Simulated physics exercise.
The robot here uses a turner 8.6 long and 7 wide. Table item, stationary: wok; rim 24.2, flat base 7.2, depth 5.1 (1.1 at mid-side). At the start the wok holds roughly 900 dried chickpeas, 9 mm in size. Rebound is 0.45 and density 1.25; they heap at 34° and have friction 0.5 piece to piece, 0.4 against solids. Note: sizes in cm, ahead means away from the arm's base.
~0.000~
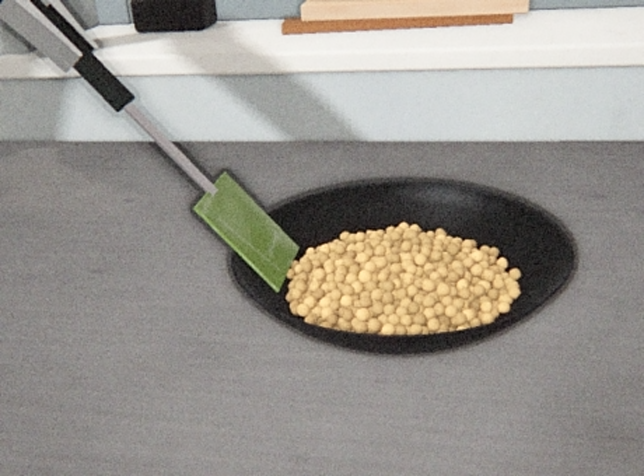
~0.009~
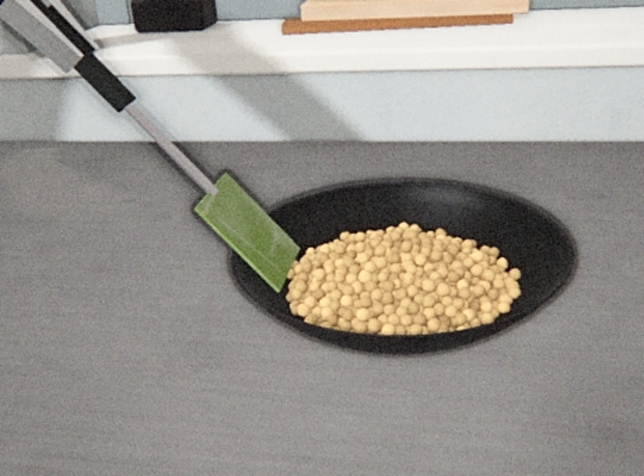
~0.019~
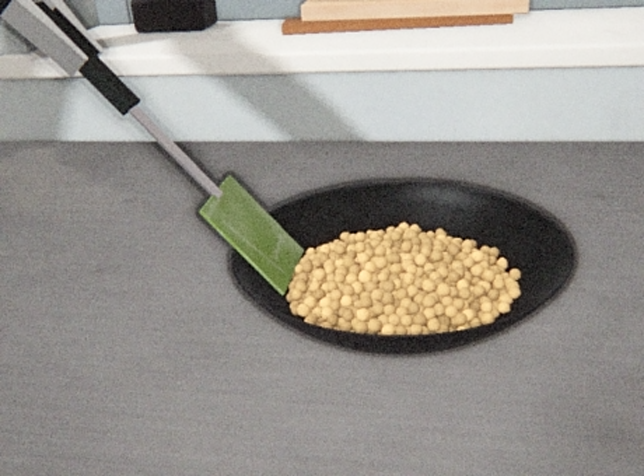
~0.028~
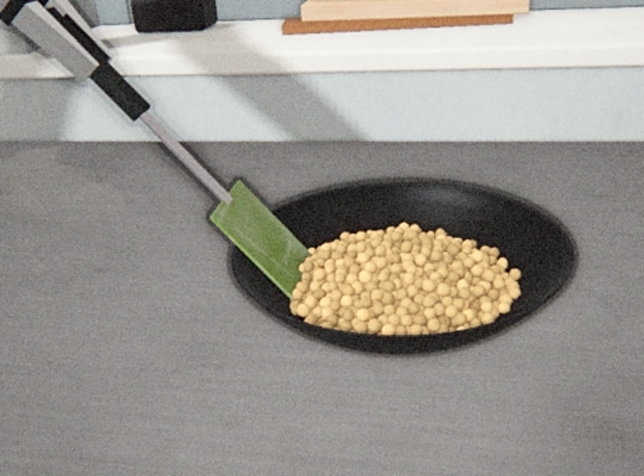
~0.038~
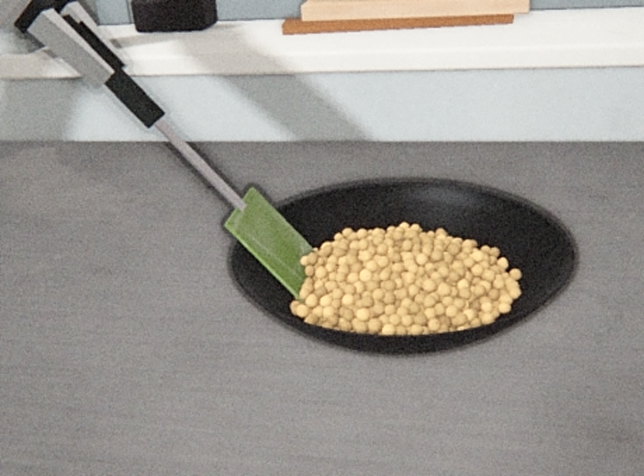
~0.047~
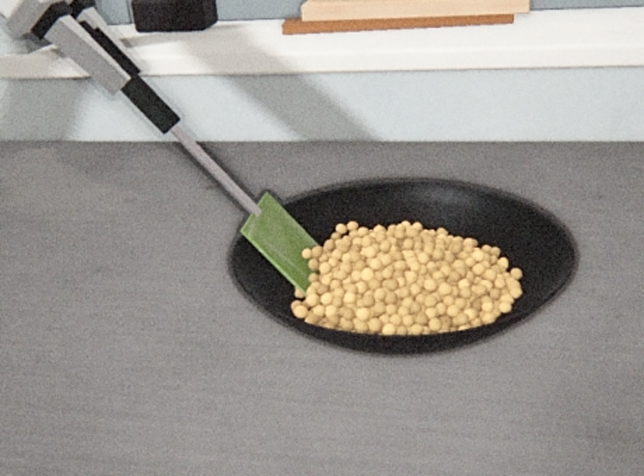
At the start, a robot arm holds a green turner against the left edge of a heap of dried chickpeas in a black wok on a gray surface. The turner then slides slowly down and to the right, pushing into the heap and shifting a few chickpeas along its left side.
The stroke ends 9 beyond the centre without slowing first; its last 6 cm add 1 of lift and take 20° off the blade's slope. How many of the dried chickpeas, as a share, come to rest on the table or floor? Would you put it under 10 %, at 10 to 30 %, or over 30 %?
I would say over 30 %.
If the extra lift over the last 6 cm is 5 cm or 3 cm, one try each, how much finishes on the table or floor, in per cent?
It comes to around 40 per cent on the first try and around 40 per cent on the second.
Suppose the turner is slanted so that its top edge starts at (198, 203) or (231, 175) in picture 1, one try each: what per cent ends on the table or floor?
Close to 40 and 45 percent respectively.
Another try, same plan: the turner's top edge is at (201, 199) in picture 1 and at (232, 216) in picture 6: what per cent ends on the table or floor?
Roughly 35 %.
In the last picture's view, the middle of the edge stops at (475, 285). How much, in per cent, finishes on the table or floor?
Something close to 15 in a hundred.
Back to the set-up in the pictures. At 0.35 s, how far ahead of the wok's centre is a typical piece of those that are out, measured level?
22 cm.
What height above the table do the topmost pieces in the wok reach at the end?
Some 4.5 cm above the table.
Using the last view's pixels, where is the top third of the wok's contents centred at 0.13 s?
I'd put it close to (463, 250).
After 0.09 s, sloping 50°, highest piece 6 above the table; 900 in the wok.
After 0.13 s, sloping 46°, highest piece 8 above the table; 900 in the wok.
After 0.35 s, sloping 30°, highest piece 13 above the table; 498 in the wok, 200 on the table or floor, 202 on the blade or in flight.
After 1.40 s, sloping 30°, highest piece 4 above the table; 498 in the wok, 402 on the table or floor.
At rest, 498 in the wok, 402 on the table or floor. That is 45 % on the table or floor.
